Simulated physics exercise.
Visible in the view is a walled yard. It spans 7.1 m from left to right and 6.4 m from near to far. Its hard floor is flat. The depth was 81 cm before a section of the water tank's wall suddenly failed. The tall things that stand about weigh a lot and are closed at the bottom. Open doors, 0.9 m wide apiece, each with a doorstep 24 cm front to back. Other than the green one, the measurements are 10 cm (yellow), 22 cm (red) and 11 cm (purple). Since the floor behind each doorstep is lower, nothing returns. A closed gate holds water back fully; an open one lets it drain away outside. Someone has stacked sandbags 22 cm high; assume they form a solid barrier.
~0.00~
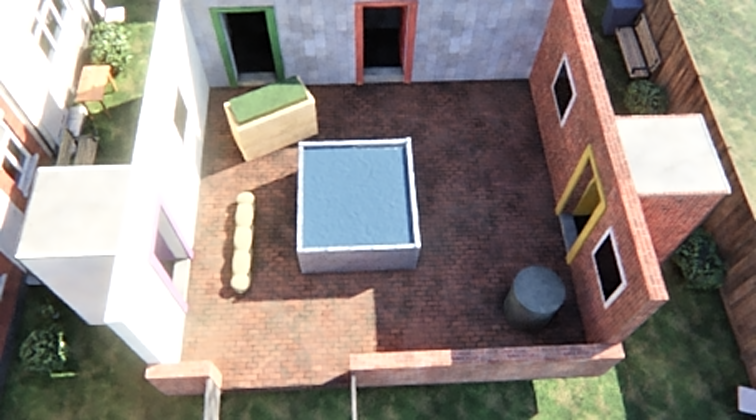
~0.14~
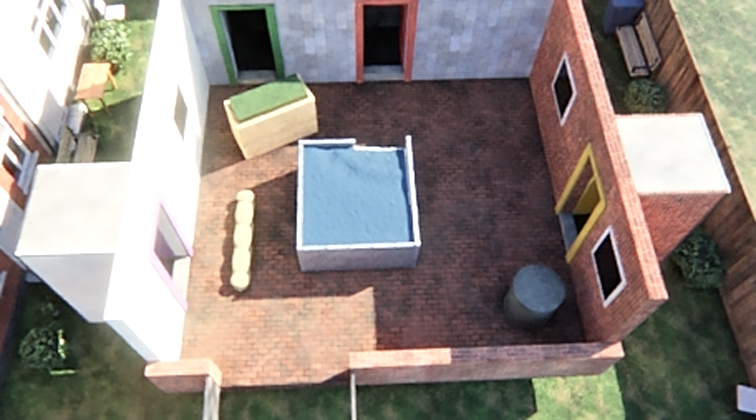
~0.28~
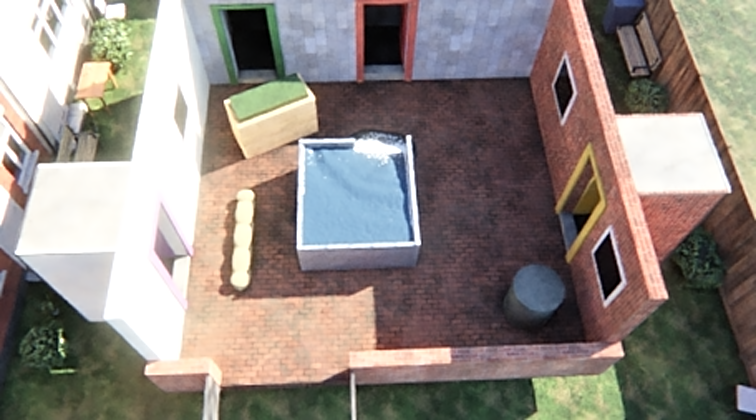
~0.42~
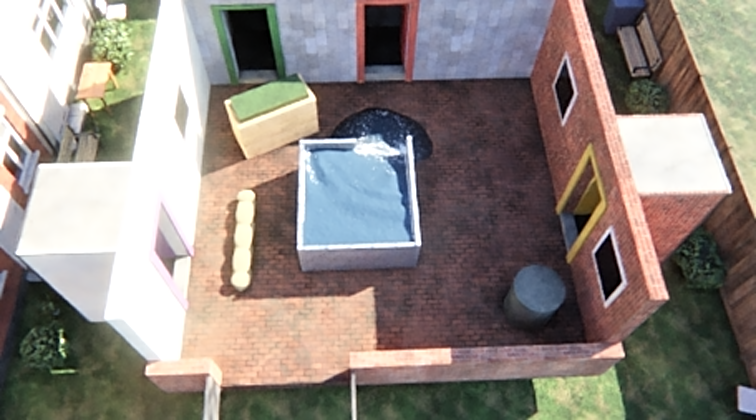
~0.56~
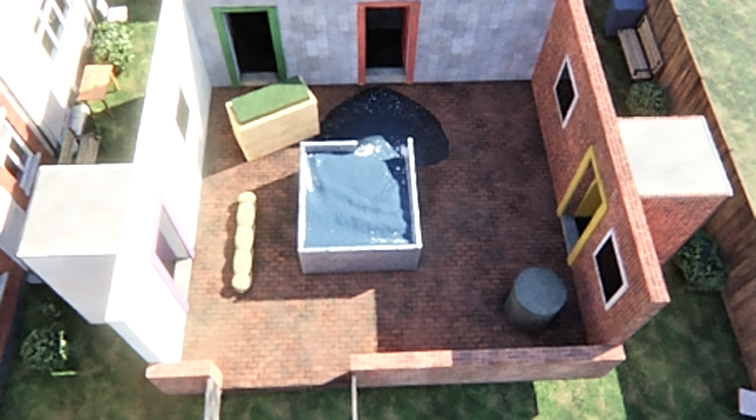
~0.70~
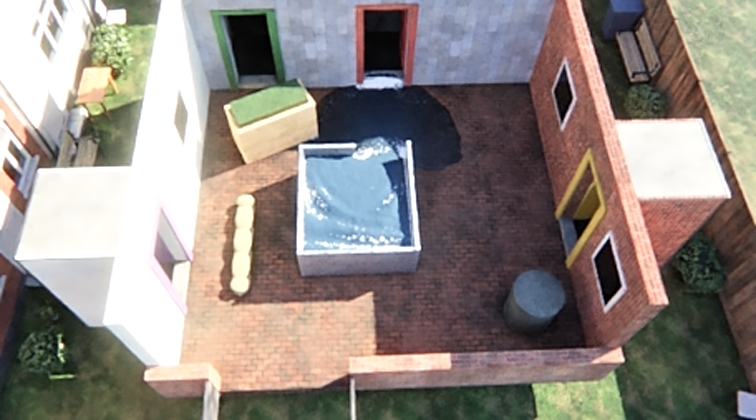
Water in a square tank in a walled brick yard surges through a gap in the tank's far side, then spreads in a dark, widening pool across the paving to the red doorway, while the tank's surface churns.
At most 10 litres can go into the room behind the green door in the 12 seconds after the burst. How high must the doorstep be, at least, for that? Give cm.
About 12 cm.
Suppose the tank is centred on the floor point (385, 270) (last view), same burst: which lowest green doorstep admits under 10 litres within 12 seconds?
That setup calls for roughly 11.0 cm.
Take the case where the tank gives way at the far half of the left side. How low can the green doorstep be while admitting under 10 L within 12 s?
Minimum height: Approx. 24 cm.
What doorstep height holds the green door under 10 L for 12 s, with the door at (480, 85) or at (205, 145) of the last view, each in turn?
In turn: About 18 cm, about 14.0 cm.
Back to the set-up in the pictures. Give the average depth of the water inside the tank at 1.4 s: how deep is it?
The mean depth is about 58 cm.
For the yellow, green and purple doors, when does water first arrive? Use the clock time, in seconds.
For yellow it's 3.0 s, for green 1.3 s, and for purple 4.0 s.
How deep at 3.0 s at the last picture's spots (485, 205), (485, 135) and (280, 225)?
Close to 0, 2 and 0 cm deep.
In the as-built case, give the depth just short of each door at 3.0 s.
Yellow door 1 cm, green door 9 cm, red door 30 cm, purple door 0 cm.
After 1.4 s water covers 20 % of the floor, deepest (42 cm) near (387, 162); 4 cm at the green door, 0 litres in over its 16 cm doorstep.
After 3.0 s water covers 35 % of the floor, deepest (35 cm) near (527, 85); 9 cm at the green door, 0 litres in over its 16 cm doorstep.
After 12.0 s water covers 95 % of the floor, deepest (14 cm) near (177, 378); 9 cm at the green door, 1 litre in over its 16 cm doorstep.
At the green door as built, the water arrived by 1.4 s and peaked near 15 cm at 7.8 s.
With a doorstep of 11 cm, 16 litres would have come in within the 12 s; with 15 cm, 2 litres. So under 10 litres takes about 12 cm.
